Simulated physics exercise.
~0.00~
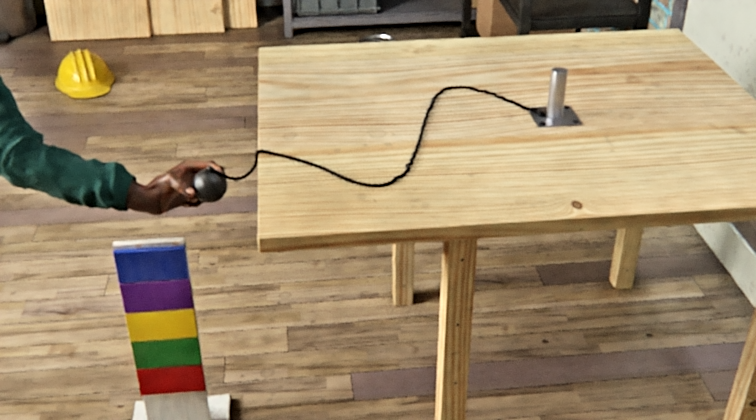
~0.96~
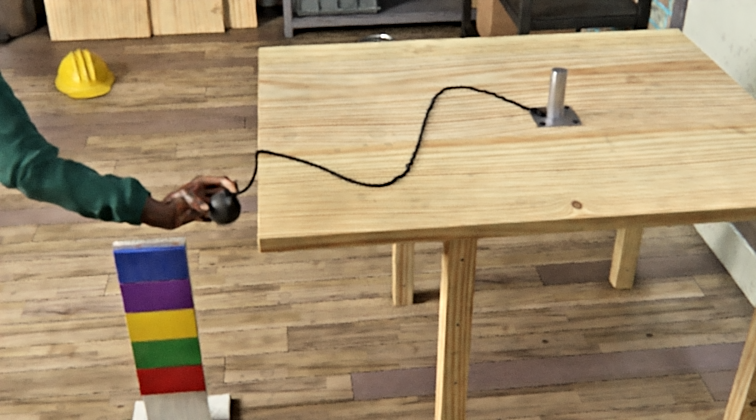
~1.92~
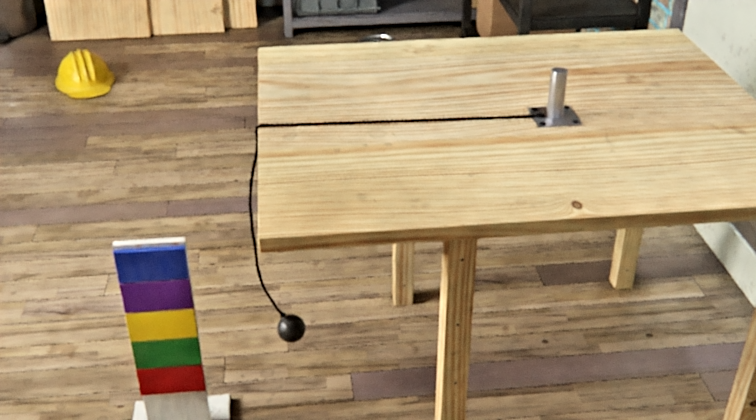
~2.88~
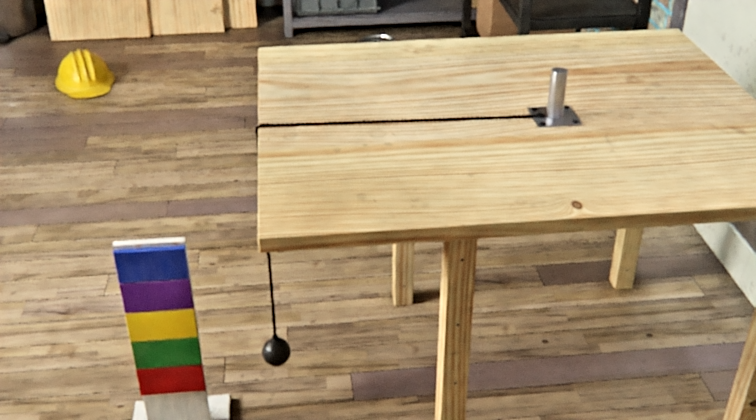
A hand in a green sleeve holds a black ball just off the left edge of a pale wooden workbench, seen from slightly above in a room with a plank floor. A dark cord winds loosely from the ball across the bench to a metal post, and below stands a panel banded blue, purple, yellow, green and red. The hand lets go and withdraws. The ball drops down and to the right, pulling the cord straight across the bench. It then shifts slightly left and lower, ending hung below the edge, level with the red band.
